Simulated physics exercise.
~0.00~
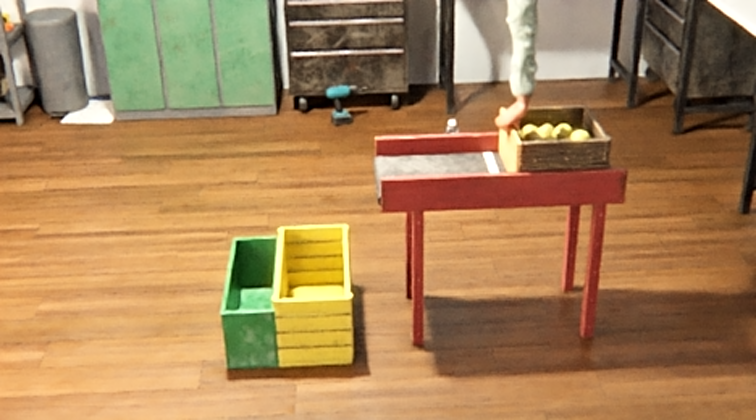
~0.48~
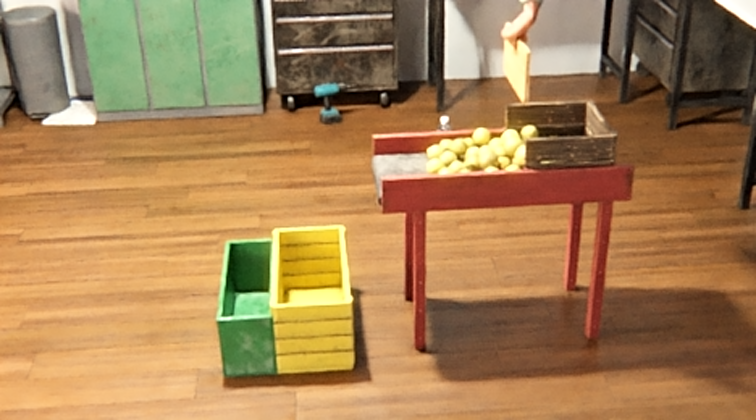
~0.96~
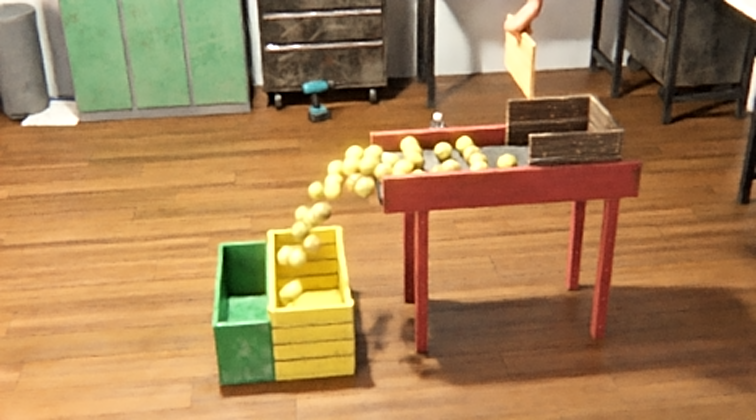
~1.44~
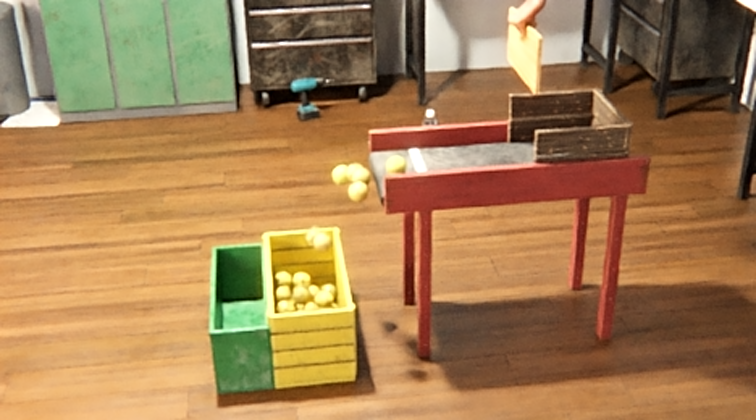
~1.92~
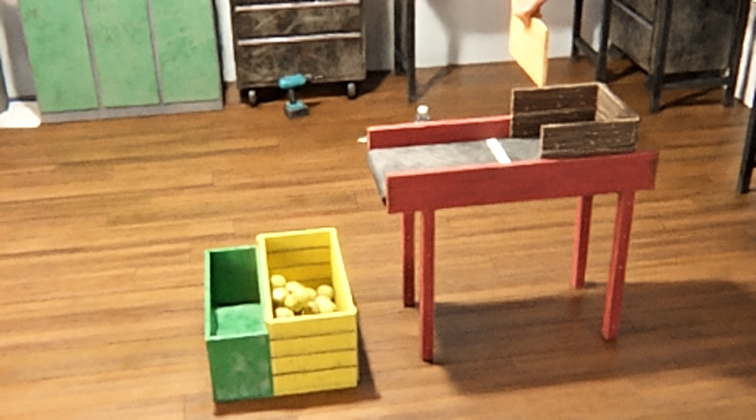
We see a hand lift a panel from a dark crate of yellow apples on a red table, letting them spill leftward along a belt with a white stripe and drop off its end into a yellow tote, leaving the green box beside it empty.
